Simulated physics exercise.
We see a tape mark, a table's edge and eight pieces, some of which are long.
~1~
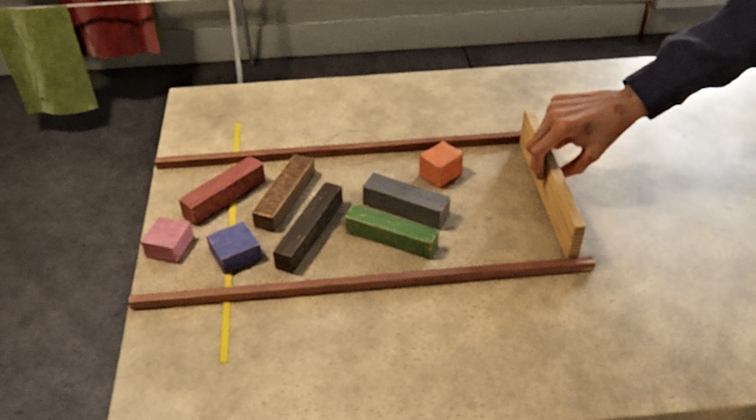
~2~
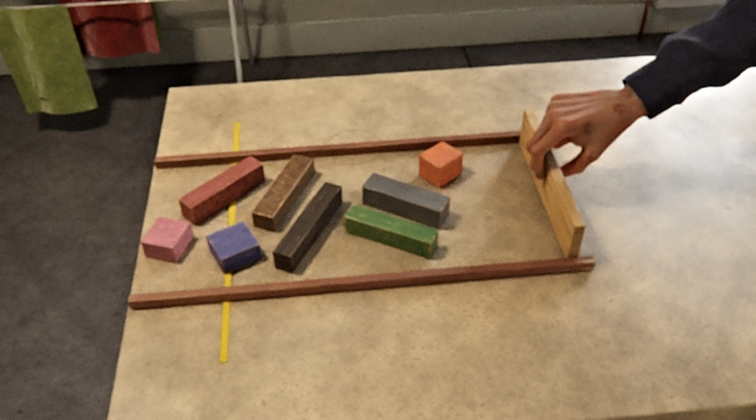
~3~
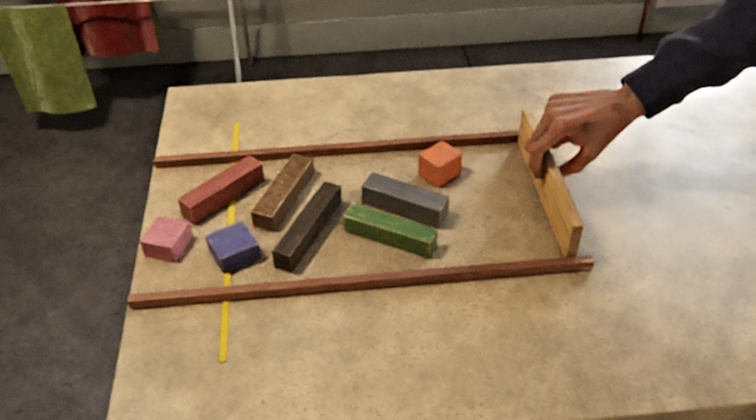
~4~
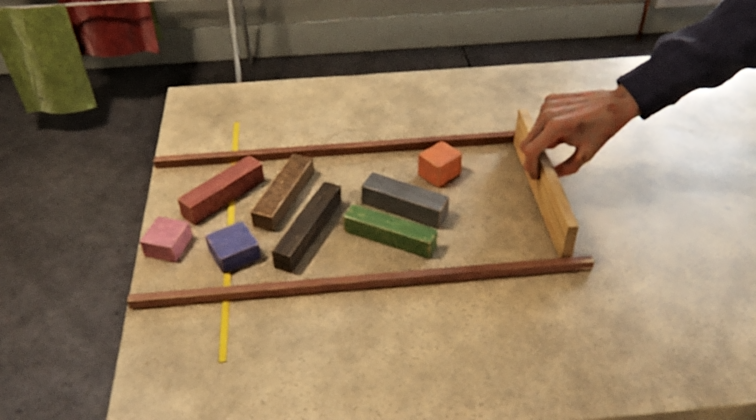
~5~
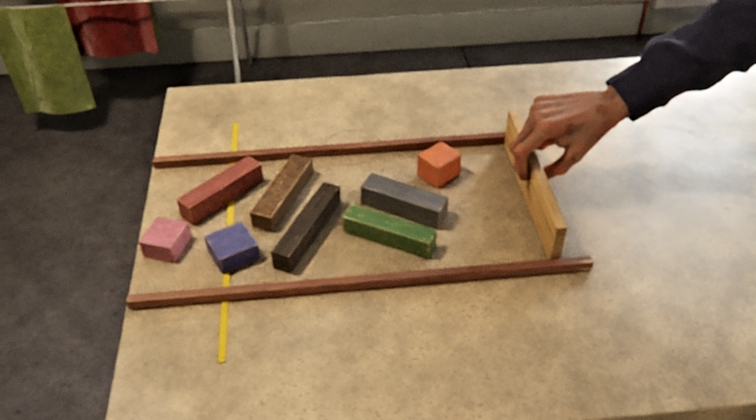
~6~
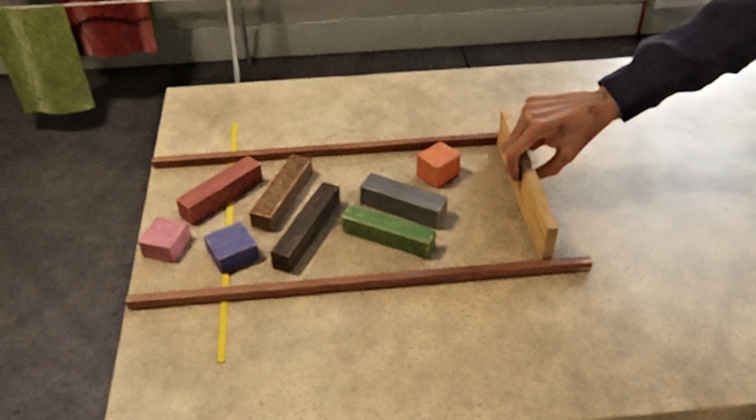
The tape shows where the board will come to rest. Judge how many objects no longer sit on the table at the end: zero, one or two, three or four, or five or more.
No longer on the table: One or two.
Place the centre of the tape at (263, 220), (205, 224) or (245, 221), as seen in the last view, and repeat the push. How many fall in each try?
In that order 0, 4 and 0.
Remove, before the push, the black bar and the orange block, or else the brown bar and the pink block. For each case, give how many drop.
The number is 0 for the first case and 0 for the second.
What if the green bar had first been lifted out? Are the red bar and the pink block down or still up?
Final state: Red bar off, pink block in place.
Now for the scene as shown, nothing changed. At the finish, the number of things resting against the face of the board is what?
3 of them.
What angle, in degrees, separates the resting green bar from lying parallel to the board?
Misalignment: Close to 25°.
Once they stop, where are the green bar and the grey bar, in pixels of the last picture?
The green bar stops around (195, 247); the grey bar around (197, 209).
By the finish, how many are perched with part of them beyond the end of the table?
The number is 2.
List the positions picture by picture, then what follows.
Pink block (168, 239); red bar (224, 190); blue block (234, 247); board (549, 180); tape (232, 222), in the first picture.
Red bar (223, 189); board (549, 180), in the second picture.
Blue block (233, 246); grey bar (405, 200), in the third picture.
Pink block (167, 239); brown bar (284, 191), in the fourth picture.
Red bar (222, 190); green bar (389, 231), in the fifth picture.
Pink block (165, 239); red bar (221, 189); blue block (232, 247); board (524, 182); tape (229, 222), in the sixth picture.
Soon after, none off yet; pink block at rest near (165, 239); red bar at rest near (221, 189); blue block at rest near (232, 247).
After that, none off yet; pink block moving near (159, 239); red bar displaced a little near (173, 184); blue block displaced about its own width near (190, 261).
In the end, the number that fall off is one or two; gone, red bar and pink block.
